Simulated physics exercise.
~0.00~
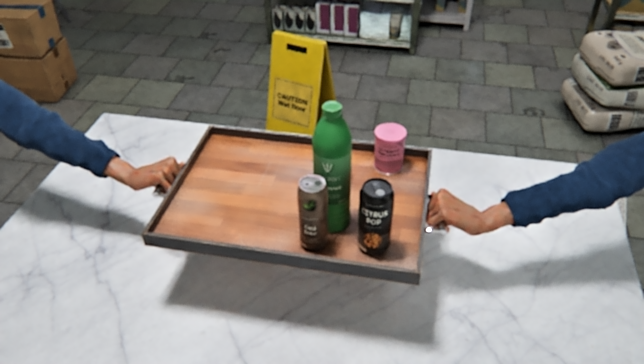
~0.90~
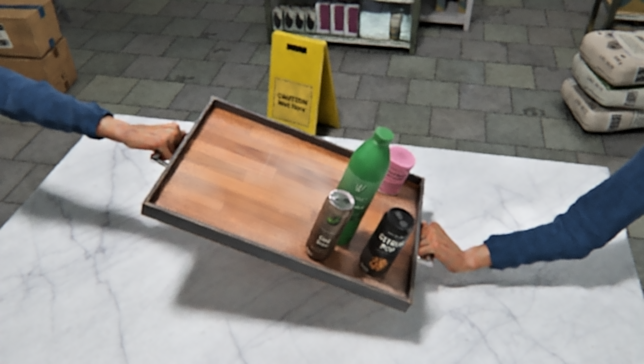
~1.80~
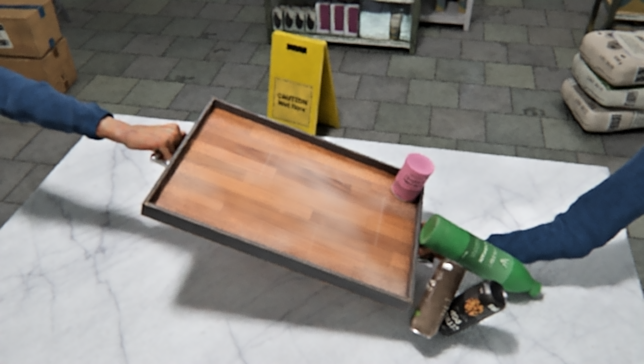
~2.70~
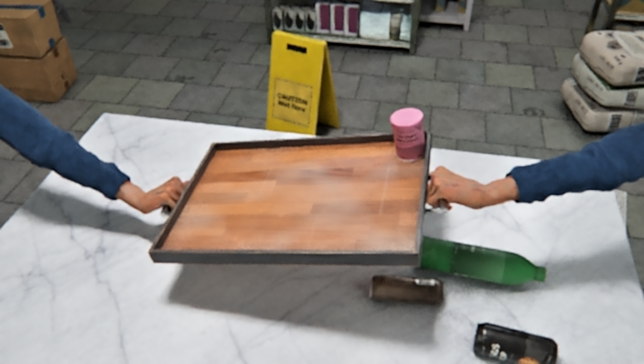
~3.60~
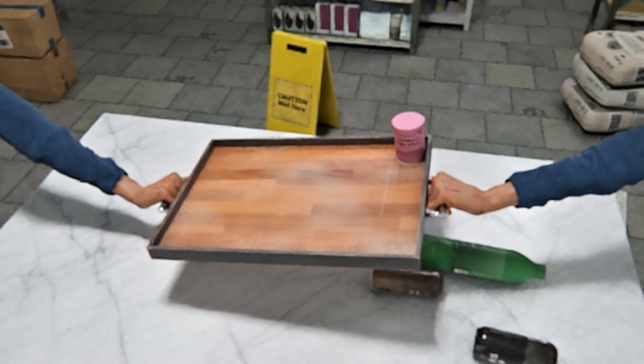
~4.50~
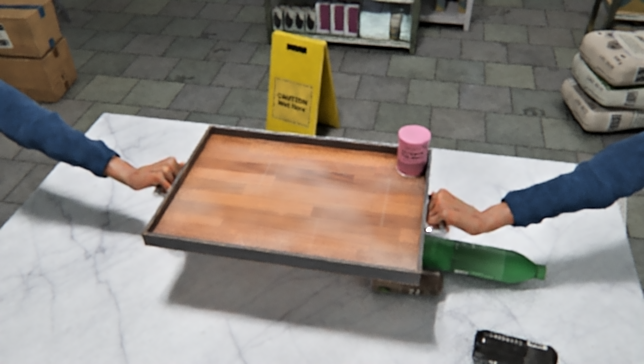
Shop floor with marble table, two hands tilting a wooden tray right, spilling green bottle and two cans, then levelling with pink tin aboard.
